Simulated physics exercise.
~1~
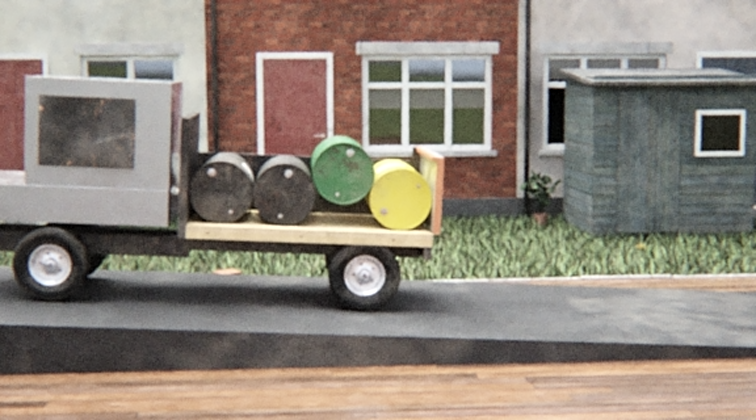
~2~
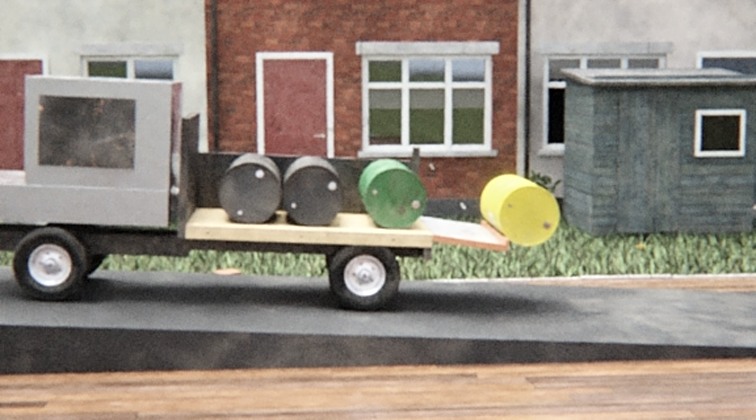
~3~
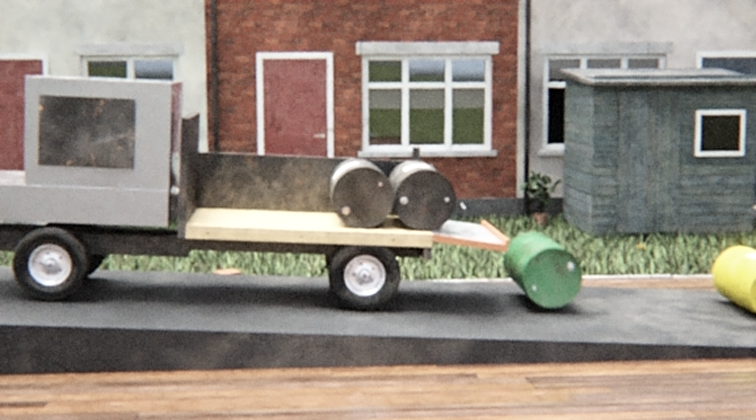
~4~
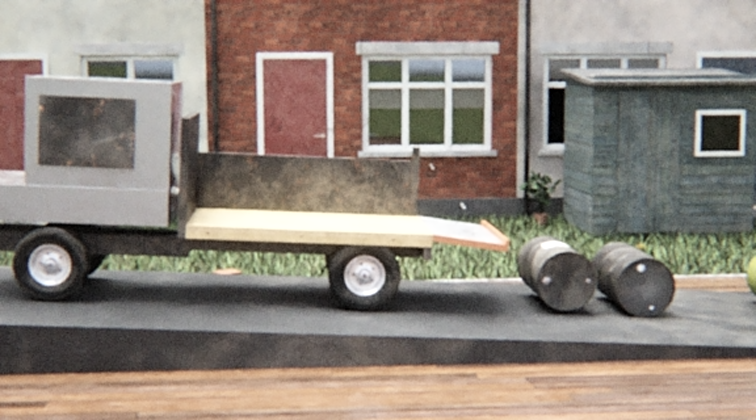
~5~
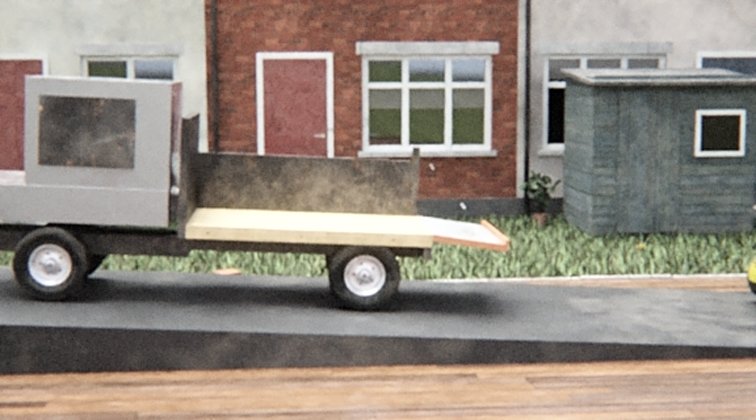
On a sloping road before a brick house, a toy truck's tailgate dropped and the yellow drum rolled off, followed by the green one and then both black ones, all heading right until the truck bed stood empty.
